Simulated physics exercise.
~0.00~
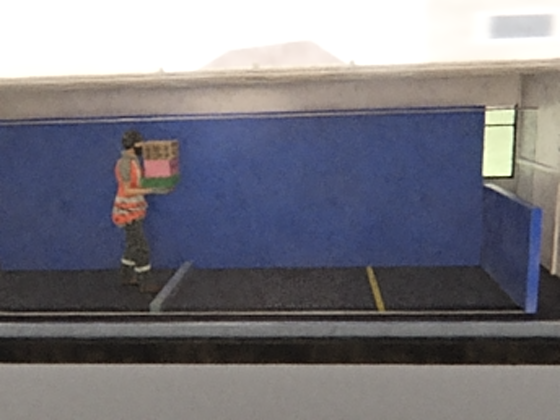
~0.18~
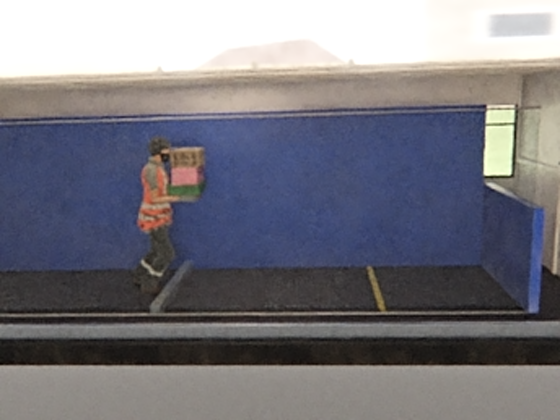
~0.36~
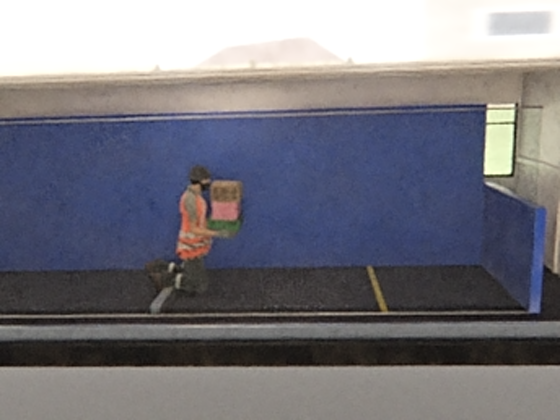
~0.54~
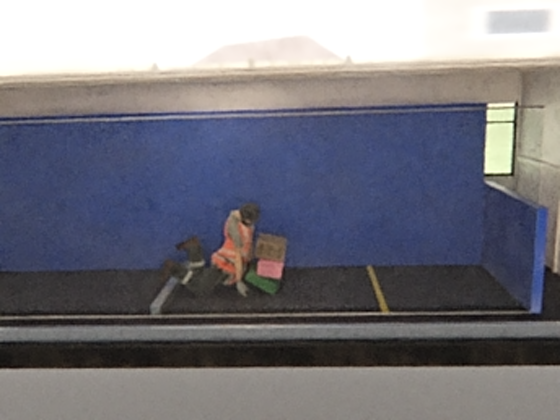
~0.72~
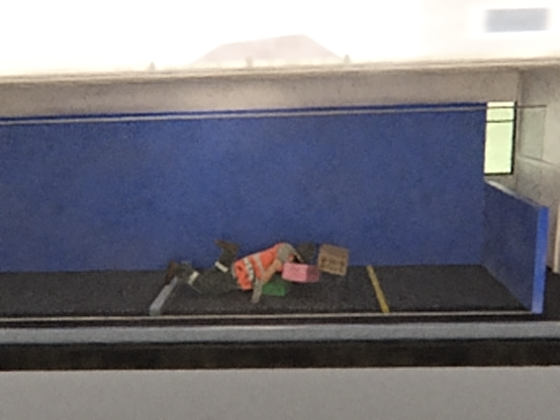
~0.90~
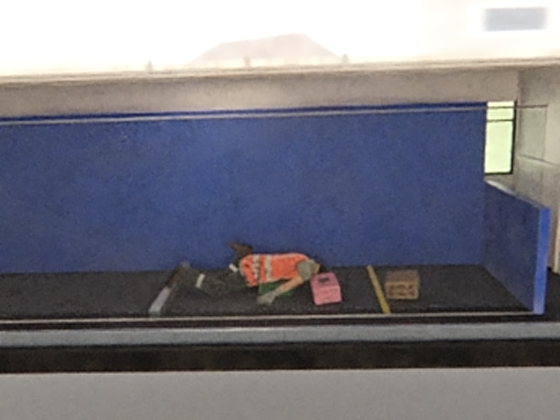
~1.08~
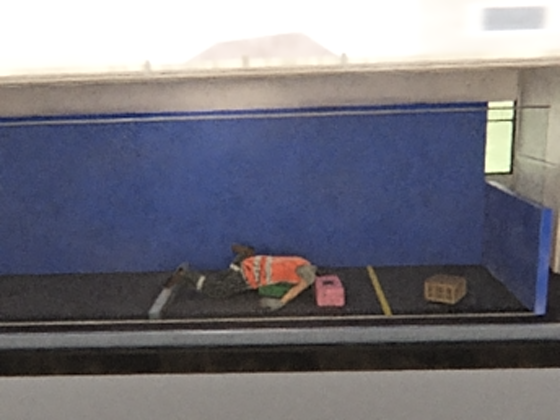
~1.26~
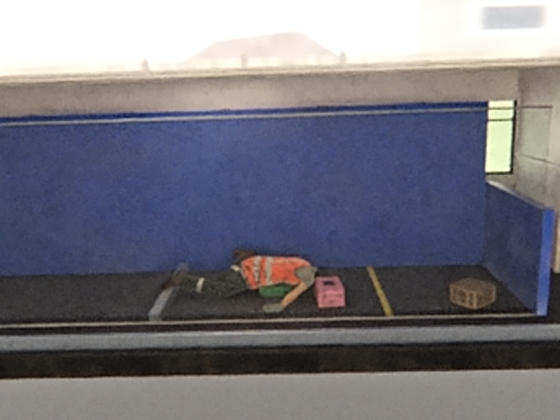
Courier carrying stacked boxes right trips over a low rail and sprawls face down, the brown crate sliding past the yellow line.
